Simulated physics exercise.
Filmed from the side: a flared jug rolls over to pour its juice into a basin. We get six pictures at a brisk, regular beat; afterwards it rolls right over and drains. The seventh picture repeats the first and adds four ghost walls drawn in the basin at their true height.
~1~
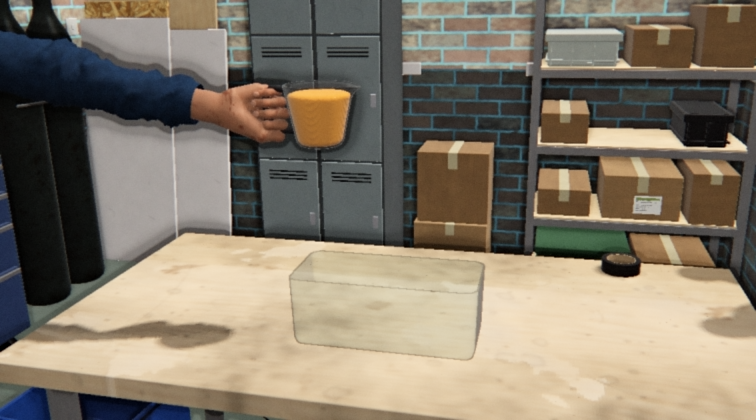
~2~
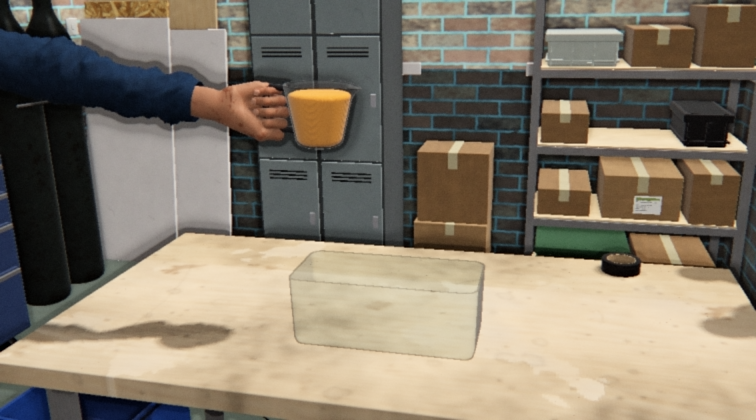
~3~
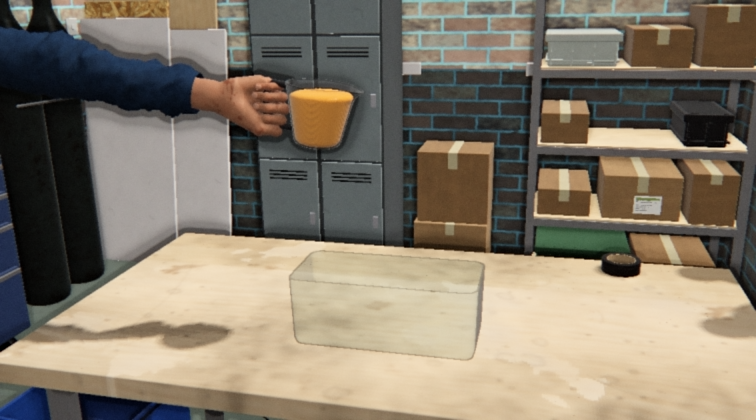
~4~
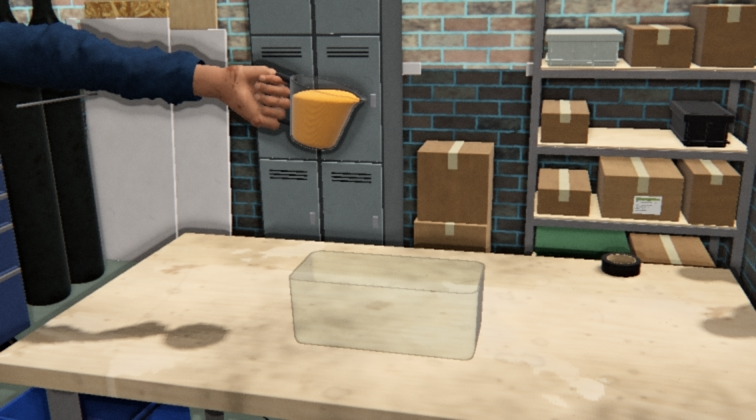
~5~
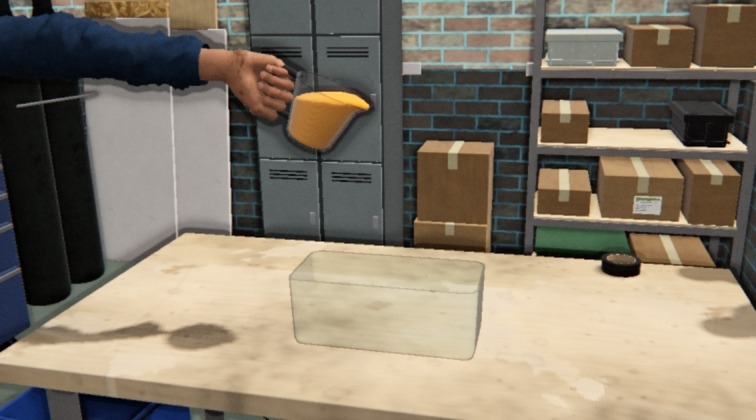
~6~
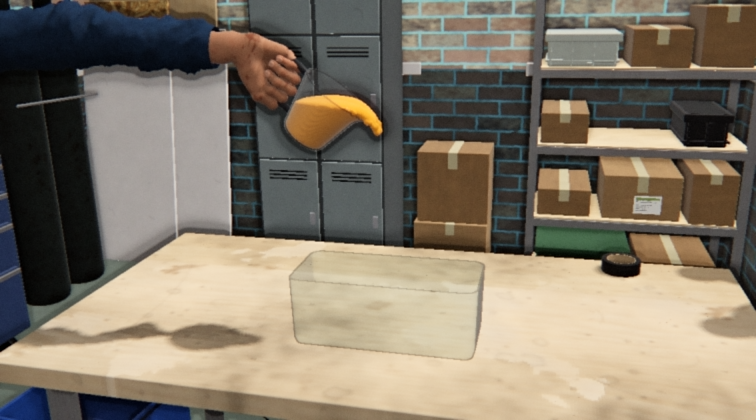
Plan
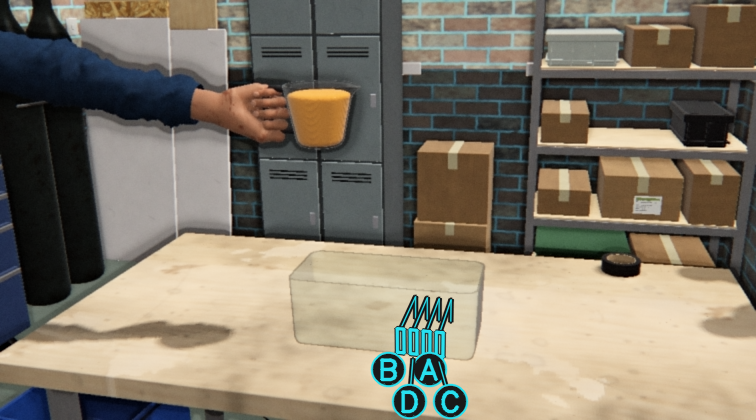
In a storage room with lockers and shelves, a hand beside a clear flared jug of orange juice tilts it rightward above an empty transparent basin on a table, and the juice slides over the lip and begins curving downward.
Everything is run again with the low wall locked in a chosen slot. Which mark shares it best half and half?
Go for B.
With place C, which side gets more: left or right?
More ends on the left.
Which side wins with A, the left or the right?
The left side.
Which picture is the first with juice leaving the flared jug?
In picture 5.
In cyan, A at (425, 360); B at (400, 357); C at (438, 361); D at (412, 359).
For place A, about 89 % ends left of the wall and 6 % right of it; 6 % is lost outside.
For place B, about 46 % ends left of the wall and 50 % right of it; 4 % is lost outside.
For place C, about 87 % ends left of the wall and 9 % right of it; 4 % is lost outside.
For place D, about 70 % ends left of the wall and 23 % right of it; 8 % is lost outside.
